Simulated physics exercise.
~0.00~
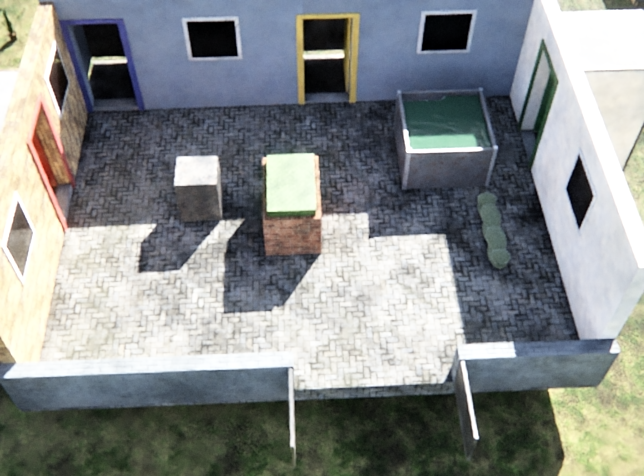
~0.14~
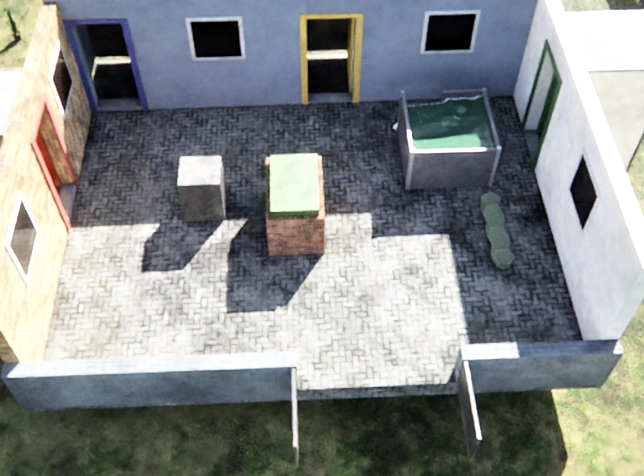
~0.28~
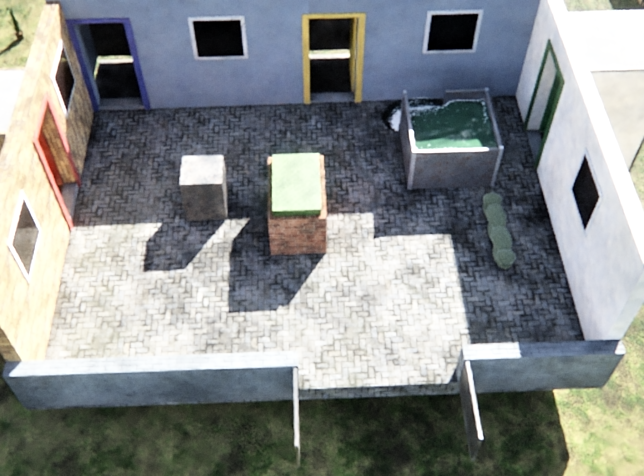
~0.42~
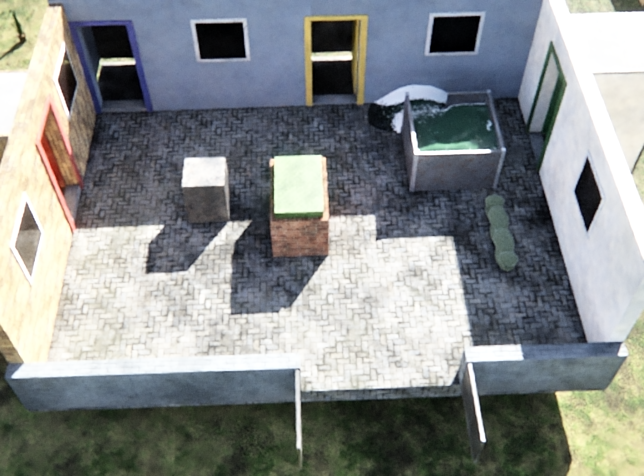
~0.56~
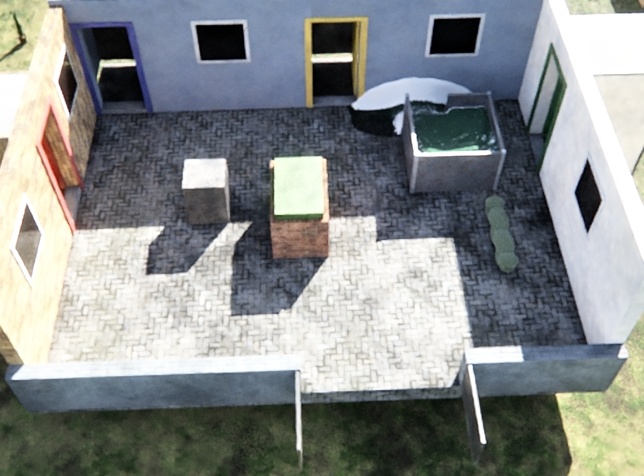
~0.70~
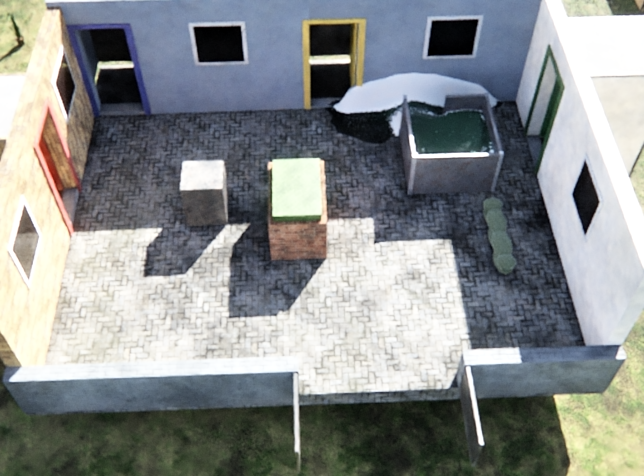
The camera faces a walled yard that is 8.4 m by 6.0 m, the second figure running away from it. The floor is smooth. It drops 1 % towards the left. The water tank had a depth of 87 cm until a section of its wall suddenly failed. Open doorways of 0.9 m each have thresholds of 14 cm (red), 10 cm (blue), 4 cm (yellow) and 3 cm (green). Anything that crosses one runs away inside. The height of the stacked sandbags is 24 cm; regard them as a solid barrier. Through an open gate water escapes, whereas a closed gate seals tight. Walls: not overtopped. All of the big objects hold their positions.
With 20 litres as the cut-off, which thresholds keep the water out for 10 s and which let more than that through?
Over 10 s: The red door holds it off; the blue door holds it off; the yellow door lets too much through; the green door lets too much through.
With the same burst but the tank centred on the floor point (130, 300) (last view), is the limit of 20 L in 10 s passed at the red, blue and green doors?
Red: Beyond limit; blue: Beyond limit; green: Within limit.
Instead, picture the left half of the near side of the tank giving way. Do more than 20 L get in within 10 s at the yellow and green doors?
Result: Yellow limit not passed, green limit not passed.
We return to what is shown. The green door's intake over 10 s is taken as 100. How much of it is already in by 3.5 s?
60 percent or so by then.
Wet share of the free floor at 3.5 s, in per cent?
Close to 45 in a hundred parts are wet.
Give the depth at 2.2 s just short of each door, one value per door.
Red 0 cm, blue 1 cm, yellow 10 cm, green 11 cm.
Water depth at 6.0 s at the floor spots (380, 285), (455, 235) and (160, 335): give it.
0, 0 and 2 cm.
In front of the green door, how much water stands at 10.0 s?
It's some 3.5 centimetres deep.
After 1.4 s water covers 15 % of the floor and is deepest (54 cm) near (411, 108); red door not reached, blue door not reached, yellow door 13 cm at the sill, 15 L in, green door 8 cm at the sill, 0 L in.
After 2.2 s water covers 30 % of the floor and is deepest (36 cm) near (411, 108); red door not reached, blue door not reached, yellow door 10 cm at the sill, 34 L in, green door 11 cm at the sill, 21 L in.
After 3.5 s water covers 45 % of the floor and is deepest (25 cm) near (411, 108); red door 15 cm at the sill, 0 L in, blue door 7 cm at the sill, 0 L in, yellow door 7 cm at the sill, 50 L in, green door 8 cm at the sill, 51 L in.
After 6.0 s water covers 60 % of the floor and is deepest (14 cm) near (411, 108); red door 9 cm at the sill, 2 L in, blue door 10 cm at the sill, 3 L in, yellow door 5 cm at the sill, 58 L in, green door 6 cm at the sill, 78 L in.
After 10.0 s water covers 80 % of the floor and is deepest (8 cm) near (40, 390); red door 5 cm at the sill, 2 L in, blue door 6 cm at the sill, 3 L in, yellow door 3 cm at the sill, 59 L in, green door 4 cm at the sill, 89 L in.
